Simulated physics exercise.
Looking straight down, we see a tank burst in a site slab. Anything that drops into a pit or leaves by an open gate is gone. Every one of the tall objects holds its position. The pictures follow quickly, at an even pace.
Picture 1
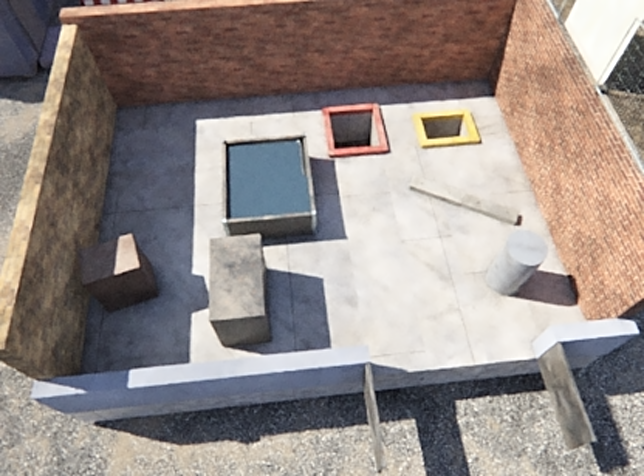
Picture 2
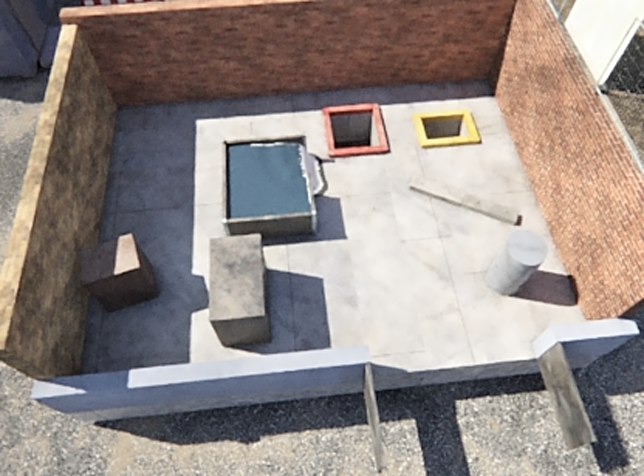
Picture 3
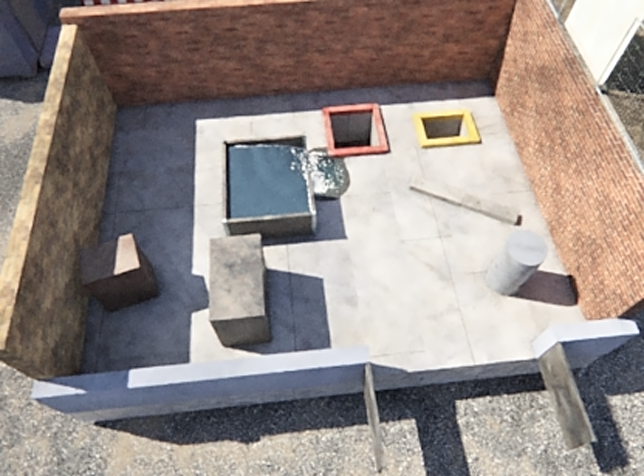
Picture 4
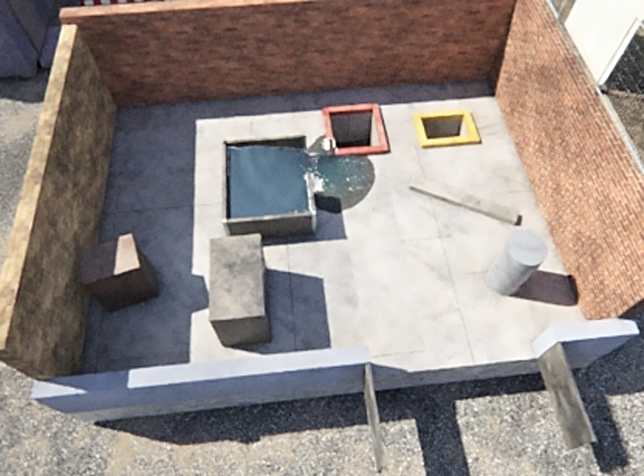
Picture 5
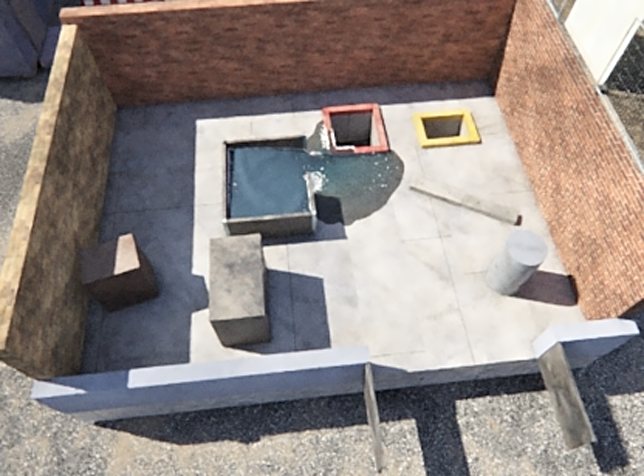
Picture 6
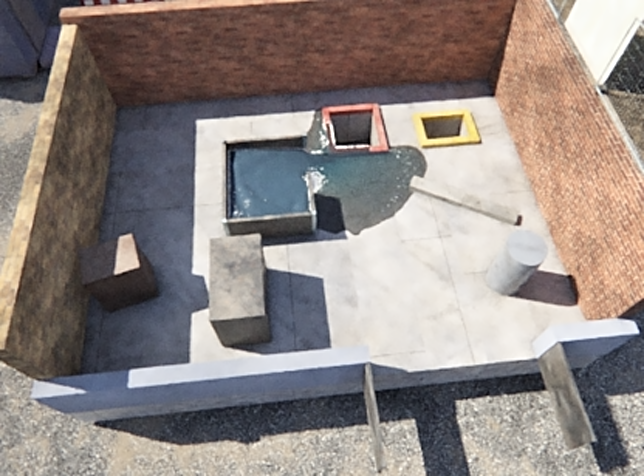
A walled concrete yard with an open water tank bursting at its right side, water spreading rightward across the slab past a red-framed opening.
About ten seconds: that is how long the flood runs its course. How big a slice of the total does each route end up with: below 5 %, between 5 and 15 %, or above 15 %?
Final slices - gate: Between 5 and 15 %, red pit: Between 5 and 15 %, yellow pit: Below 5 %.
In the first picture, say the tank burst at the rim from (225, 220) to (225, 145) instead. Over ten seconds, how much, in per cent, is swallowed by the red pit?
Roughly 0 per cent goes to the red pit.
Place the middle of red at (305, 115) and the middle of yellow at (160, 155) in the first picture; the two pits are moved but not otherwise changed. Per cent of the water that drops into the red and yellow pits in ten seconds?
I reckon red ends up with 0 percent and yellow with 0 percent.
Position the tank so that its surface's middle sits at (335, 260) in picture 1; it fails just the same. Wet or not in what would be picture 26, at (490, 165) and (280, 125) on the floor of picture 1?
Result, points in order: Inundated; unwetted.
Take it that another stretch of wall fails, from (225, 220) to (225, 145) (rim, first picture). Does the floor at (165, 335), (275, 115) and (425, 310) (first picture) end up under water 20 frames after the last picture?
Listed in order, they come out sitting in a pool, sitting in a pool and without a puddle.
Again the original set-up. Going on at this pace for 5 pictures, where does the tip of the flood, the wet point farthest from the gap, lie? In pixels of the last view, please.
Around (511, 143).
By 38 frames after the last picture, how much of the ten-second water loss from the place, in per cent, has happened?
About 60 per cent.
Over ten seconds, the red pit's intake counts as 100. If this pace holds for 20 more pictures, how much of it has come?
About 95 per cent.
A moment on, water covers 15 % of the floor; the gate 0 %, the red pit 3 %, the yellow pit 0 %.
Next, water covers 25 % of the floor; the gate 0 %, the red pit 6 %, the yellow pit 1 %.
Then, water covers 35 % of the floor; the gate 0 %, the red pit 7 %, the yellow pit 1 %.
Later, water covers 45 % of the floor; the gate 3 %, the red pit 8 %, the yellow pit 1 %.
In the end, water covers 70 % of the floor; the gate 9 %, the red pit 8 %, the yellow pit 1 %.
